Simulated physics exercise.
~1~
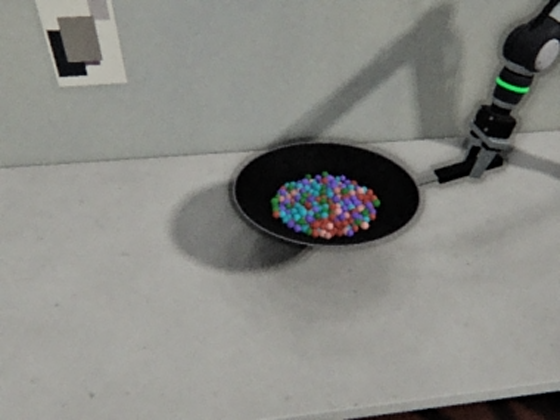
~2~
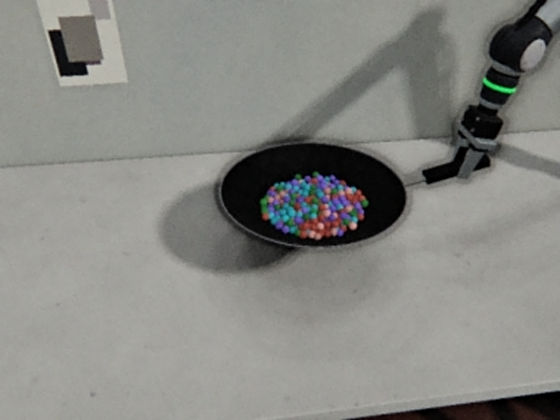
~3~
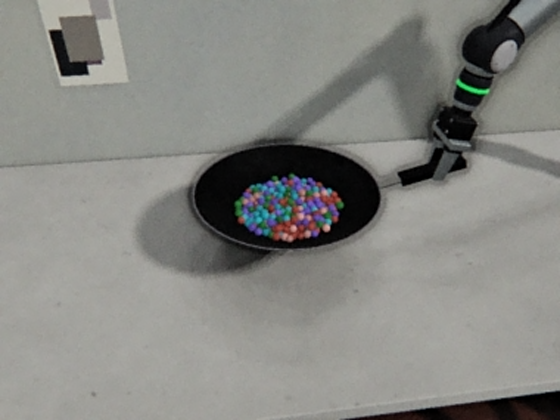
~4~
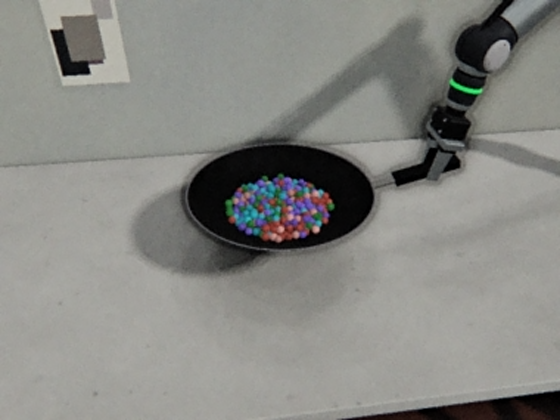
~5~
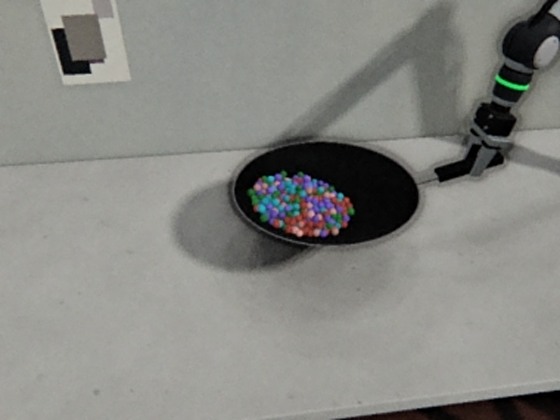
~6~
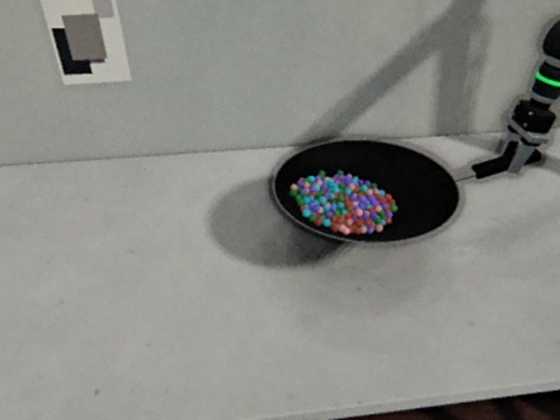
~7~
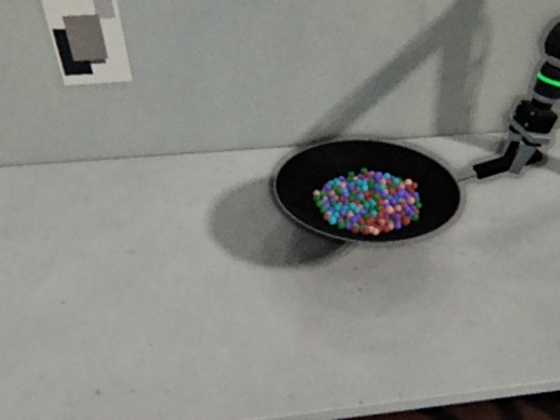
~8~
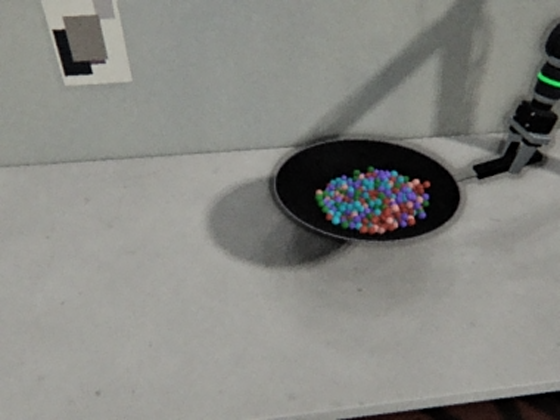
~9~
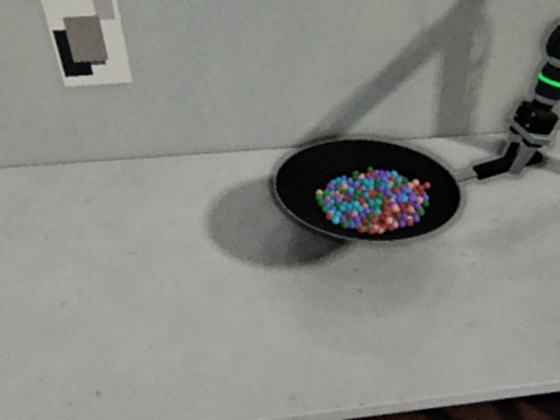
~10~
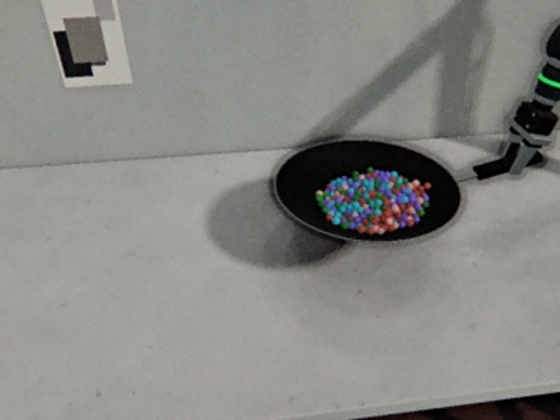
A robot arm slides a wok of colourful sweets left, then right, and stops without spilling.
